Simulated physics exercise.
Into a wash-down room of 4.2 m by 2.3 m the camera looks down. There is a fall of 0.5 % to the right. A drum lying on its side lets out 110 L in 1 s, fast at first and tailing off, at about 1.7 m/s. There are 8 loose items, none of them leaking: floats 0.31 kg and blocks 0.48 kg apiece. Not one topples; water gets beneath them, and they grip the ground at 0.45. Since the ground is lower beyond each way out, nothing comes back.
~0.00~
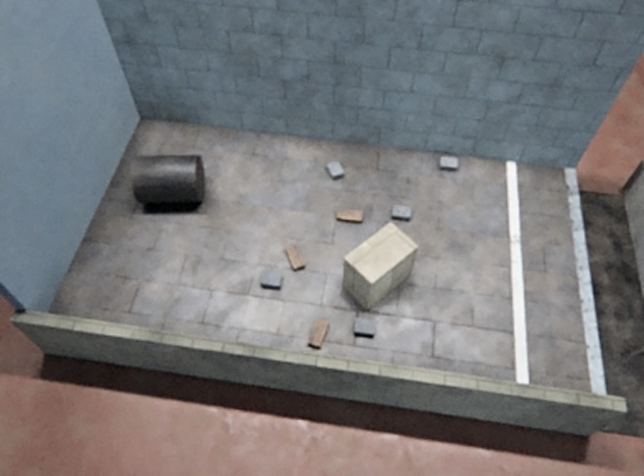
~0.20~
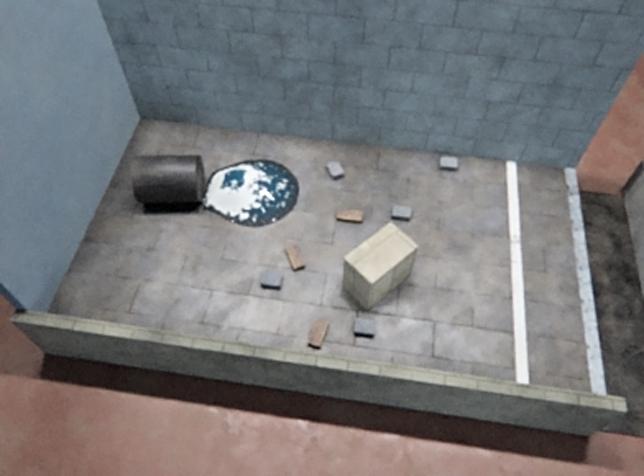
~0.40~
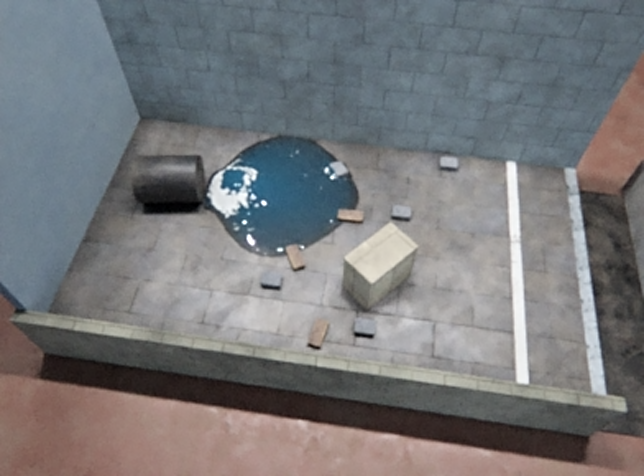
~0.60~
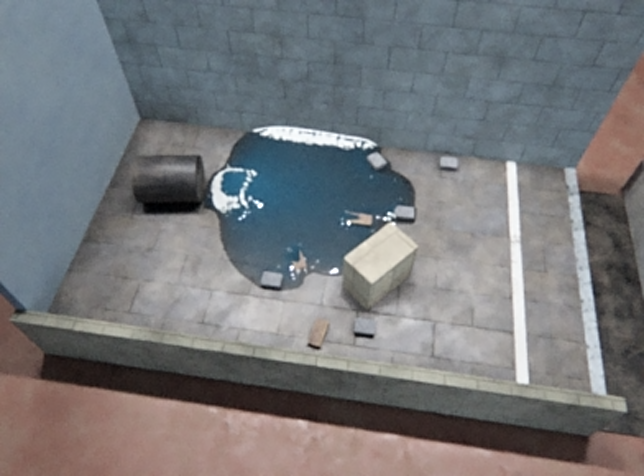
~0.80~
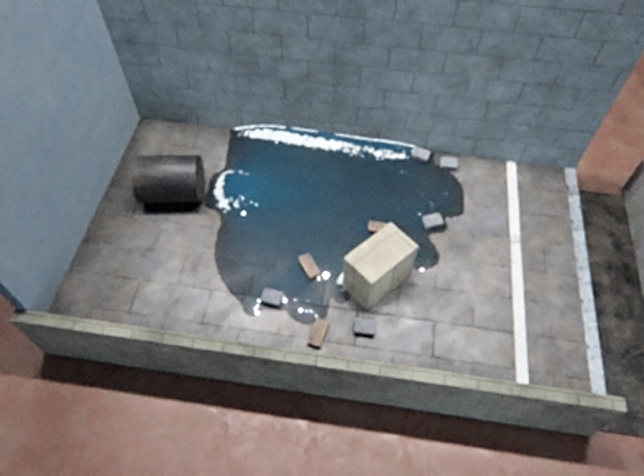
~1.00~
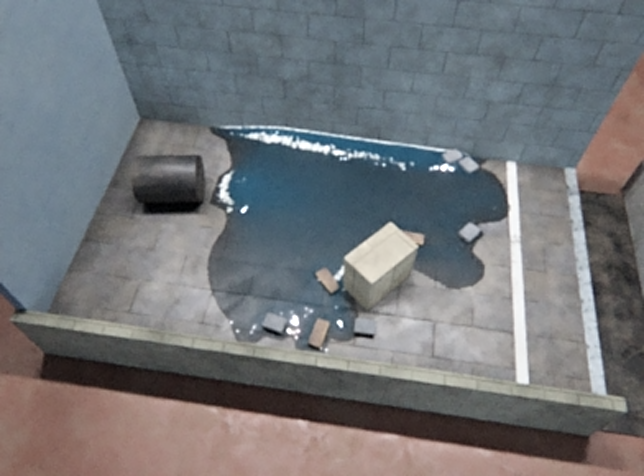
Wash-down room with blue water spreading from a drum on its side, surrounding a pale block and shifting small pieces rightward.
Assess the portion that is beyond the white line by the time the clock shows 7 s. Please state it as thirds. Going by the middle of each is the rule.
That would be somewhere from one to two thirds.
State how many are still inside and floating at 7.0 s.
It comes to 0.
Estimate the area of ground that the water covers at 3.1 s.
Some 5.0 m2 of it.
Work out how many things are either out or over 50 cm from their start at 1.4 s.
By then 6.
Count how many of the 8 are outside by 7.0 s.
Count: 3.
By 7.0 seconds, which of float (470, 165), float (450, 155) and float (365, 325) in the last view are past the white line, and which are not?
Result, in listed order: Done / done / not done.
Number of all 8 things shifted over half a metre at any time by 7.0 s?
8 in all.
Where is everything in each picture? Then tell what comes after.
A float at (335, 168) rests on the ground; a float at (402, 211) rests on the ground; water covers 0.0 m2; 0 of 8 have shifted, in the first frame.
A float at (335, 168) rests on the ground; a float at (402, 211) rests on the ground; 0.5 m2 under water; 0 of 8 have shifted, in the second frame.
A float at (339, 168), on the bottom, 3 cm from its start; a float at (402, 211) rests on the ground; water covers 1.3 m2; 0 of 8 have shifted, in the third frame.
A float at (377, 159), on the bottom, 41 cm from its start; a float at (405, 212) rests on the ground; water covers 2.3 m2; 2 of 8 have shifted, in the fourth frame.
A float at (421, 153), on the bottom, 84 cm from its start; a float at (433, 220) rests on the ground, 28 cm from its start; water covers 3.2 m2; 5 of 8 have shifted, in the fifth frame.
A float at (452, 155), afloat, 112 cm from its start; a float at (470, 231) rests on the ground, 61 cm from its start; 3.9 m2 under water; 6 of 8 have shifted, in the sixth frame.
After 1.4 s 3 of 8 are over the mark; 4 afloat.
After 3.1 s 4 of 8 are over the mark; 0 afloat.
After 4.9 s 4 of 8 are over the mark; 0 afloat.
After 7.0 s 4 of 8 are over the mark; 0 afloat.
